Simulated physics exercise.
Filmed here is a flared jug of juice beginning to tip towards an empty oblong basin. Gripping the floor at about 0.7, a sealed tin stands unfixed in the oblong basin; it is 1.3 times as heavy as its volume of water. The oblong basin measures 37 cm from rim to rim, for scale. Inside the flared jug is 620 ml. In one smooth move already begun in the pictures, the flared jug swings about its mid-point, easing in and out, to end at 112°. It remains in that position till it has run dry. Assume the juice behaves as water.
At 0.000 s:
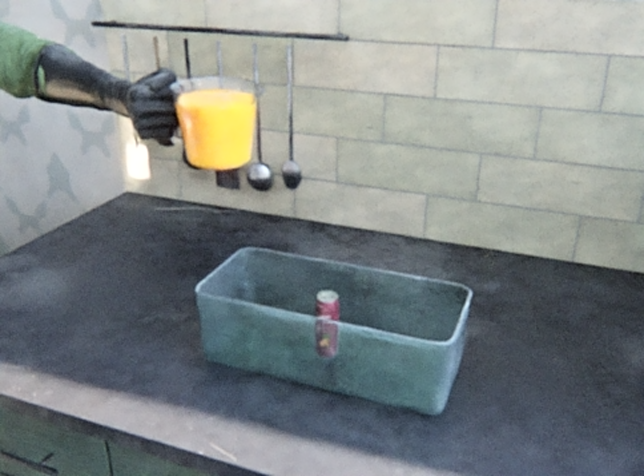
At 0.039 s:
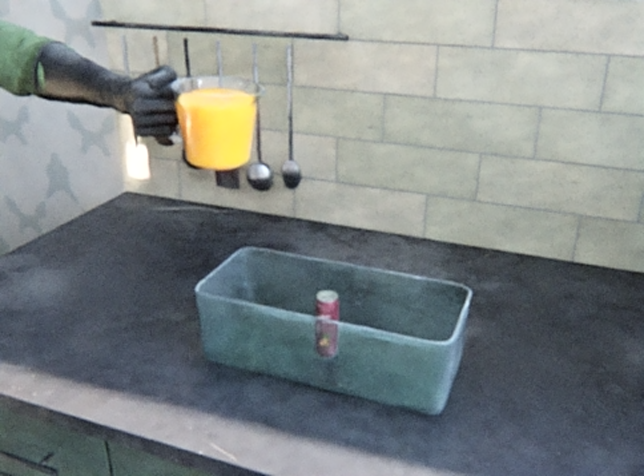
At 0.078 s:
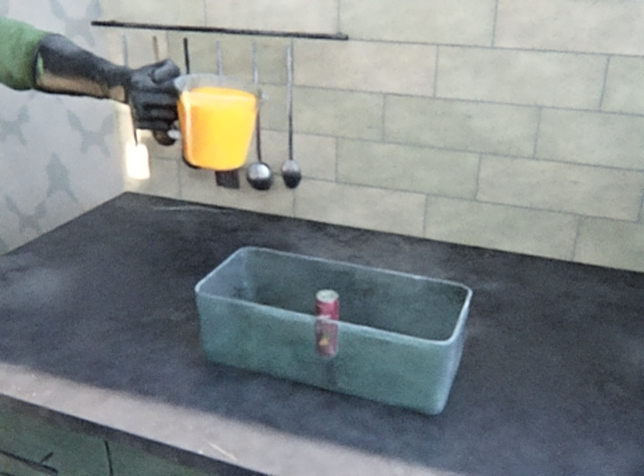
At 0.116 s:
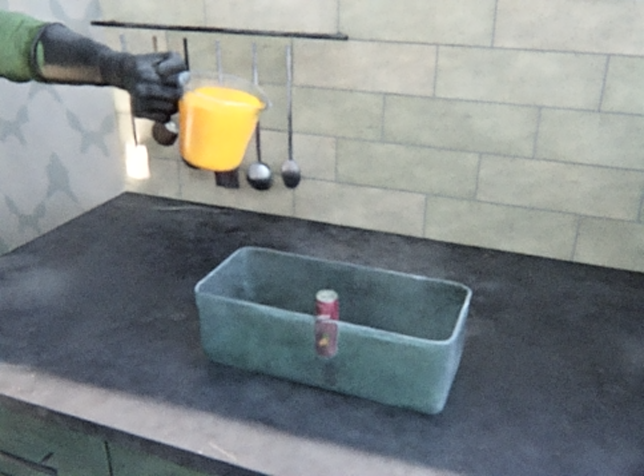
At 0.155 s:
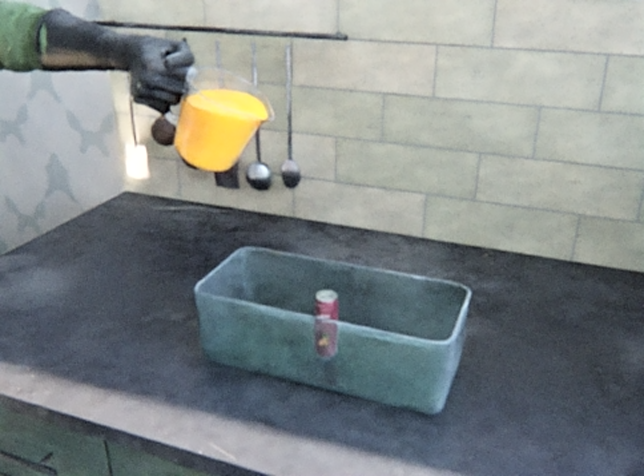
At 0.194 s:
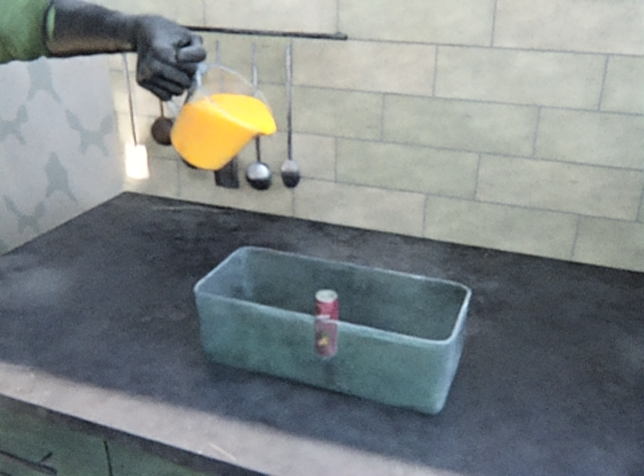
On a dark kitchen counter, a black-gloved hand held a clear jug of orange juice above and left of an empty-looking basin with a small red tin inside, then steadily tilted it rightward.
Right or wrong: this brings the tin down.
Right, the tin comes down.
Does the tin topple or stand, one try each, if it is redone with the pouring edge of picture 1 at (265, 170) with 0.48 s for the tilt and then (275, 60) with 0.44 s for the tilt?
Try 1: Still standing; try 2: Tipped over.
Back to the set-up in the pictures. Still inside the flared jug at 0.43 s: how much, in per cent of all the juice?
Roughly 32 percent.
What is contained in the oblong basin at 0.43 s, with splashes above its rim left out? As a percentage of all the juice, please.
The basin holds roughly 14 in a hundred parts at that moment.
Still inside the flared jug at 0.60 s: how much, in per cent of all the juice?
Share remaining: Approx. 3 %.
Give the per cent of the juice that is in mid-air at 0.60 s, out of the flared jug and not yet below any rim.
Around 18 percent of it is airborne.
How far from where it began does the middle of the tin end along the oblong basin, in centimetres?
Net tin displacement: Roughly 8.0 cm.
By 0.43 s the tilt is 109° and 32 per cent is still to pour; the tin stands where it began.
By 0.60 s the tilt is 112° and 3 per cent is still to pour; the tin leans 10°.
By 0.78 s the tilt is 112° and 0 per cent is still to pour; the tin lies on its side.
By 0.98 s the tilt is 112° and 0 per cent is still to pour; the tin lies on its side.
At rest the tin lies on its side.
